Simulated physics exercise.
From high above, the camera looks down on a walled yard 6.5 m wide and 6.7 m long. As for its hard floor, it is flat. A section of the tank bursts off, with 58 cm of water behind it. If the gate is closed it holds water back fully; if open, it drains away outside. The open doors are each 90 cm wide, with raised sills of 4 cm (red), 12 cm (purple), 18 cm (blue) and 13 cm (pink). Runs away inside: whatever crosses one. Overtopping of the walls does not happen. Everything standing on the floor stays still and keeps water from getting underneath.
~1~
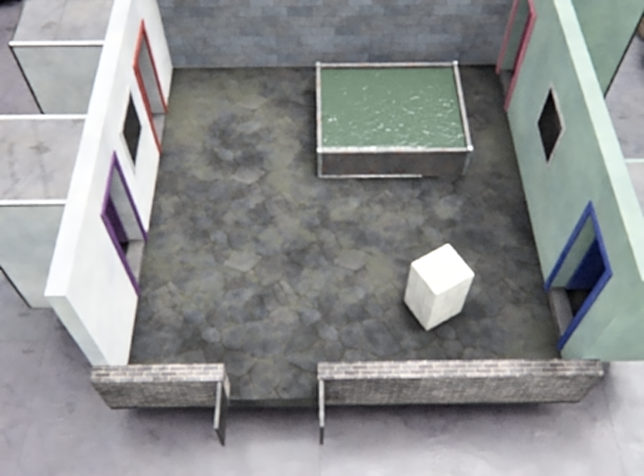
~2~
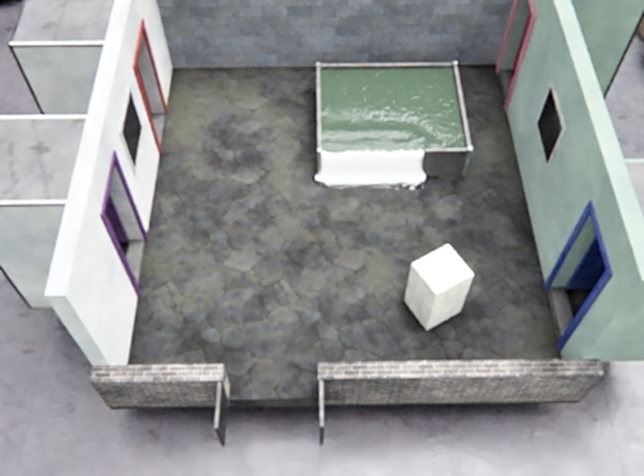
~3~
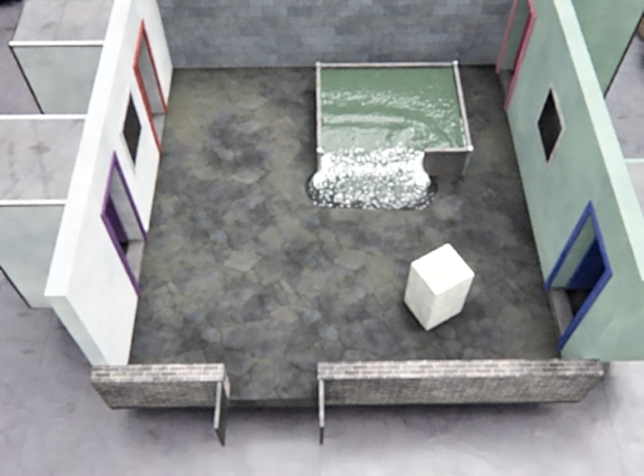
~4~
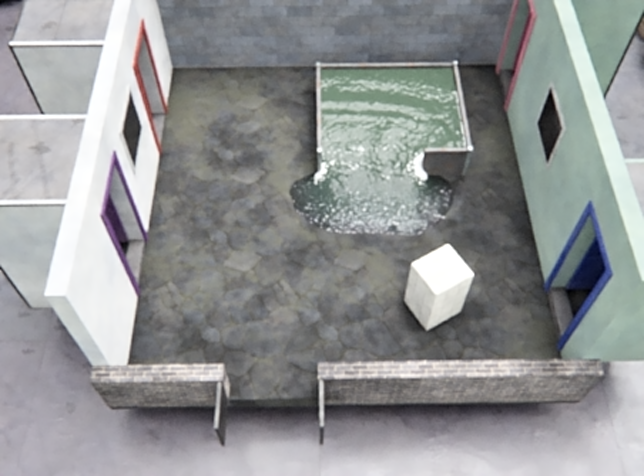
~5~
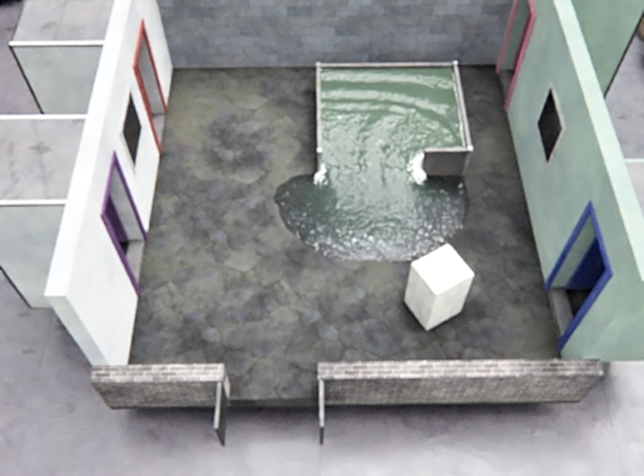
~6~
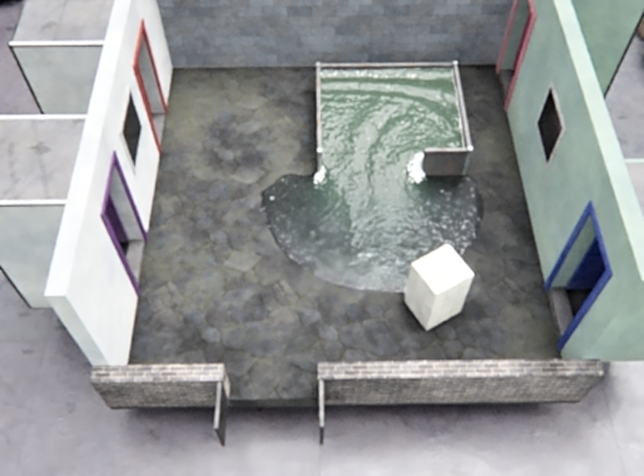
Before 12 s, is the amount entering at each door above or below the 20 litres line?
Red door: Lags behind the figure, purple door: Lags behind the figure, blue door: Lags behind the figure, pink door: Lags behind the figure.
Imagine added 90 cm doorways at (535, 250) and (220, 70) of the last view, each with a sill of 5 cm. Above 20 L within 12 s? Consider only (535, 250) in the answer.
Result for that door: Limit passed.
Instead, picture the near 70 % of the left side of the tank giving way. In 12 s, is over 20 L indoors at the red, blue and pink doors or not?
Then red would come out on the high side, blue on the low side and pink on the low side.
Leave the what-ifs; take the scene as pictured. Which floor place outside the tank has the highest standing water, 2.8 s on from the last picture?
It's at about (125, 385) in the last picture.
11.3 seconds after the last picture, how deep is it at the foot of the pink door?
Depth: ~ 7.5 cm.
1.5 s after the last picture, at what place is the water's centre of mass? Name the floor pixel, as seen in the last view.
The water is centred near (378, 200).
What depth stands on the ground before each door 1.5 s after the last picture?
Depth readings (cm): Red = 0; purple = 0; blue = 6; pink = 0.
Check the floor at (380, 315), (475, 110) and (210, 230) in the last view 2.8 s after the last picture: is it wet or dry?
Soaked, untouched, soaked.
Then, 0.7 s after the last picture water covers 30 % of the floor and is deepest (30 cm) near (349, 180); red door not reached, purple door not reached, blue door not reached, pink door not reached.
Then, 1.5 s after the last picture water covers 45 % of the floor and is deepest (34 cm) near (346, 382); red door not reached, purple door not reached, blue door 6 cm at the sill, 0 L in, pink door not reached.
Then, 2.8 s after the last picture water covers 55 % of the floor and is deepest (28 cm) near (125, 385); red door not reached, purple door 7 cm at the sill, 0 L in, blue door 19 cm at the sill, 1 L in, pink door not reached.
Then, 6.3 s after the last picture water covers 85 % of the floor and is deepest (12 cm) near (346, 382); red door 4 cm at the sill, 0 L in, purple door 5 cm at the sill, 0 L in, blue door 10 cm at the sill, 2 L in, pink door 4 cm at the sill, 0 L in.
Then, 11.3 s after the last picture water covers 100 % of the floor and is deepest (11 cm) near (407, 72); red door 4 cm at the sill, 0 L in, purple door 6 cm at the sill, 0 L in, blue door 5 cm at the sill, 2 L in, pink door 8 cm at the sill, 0 L in.
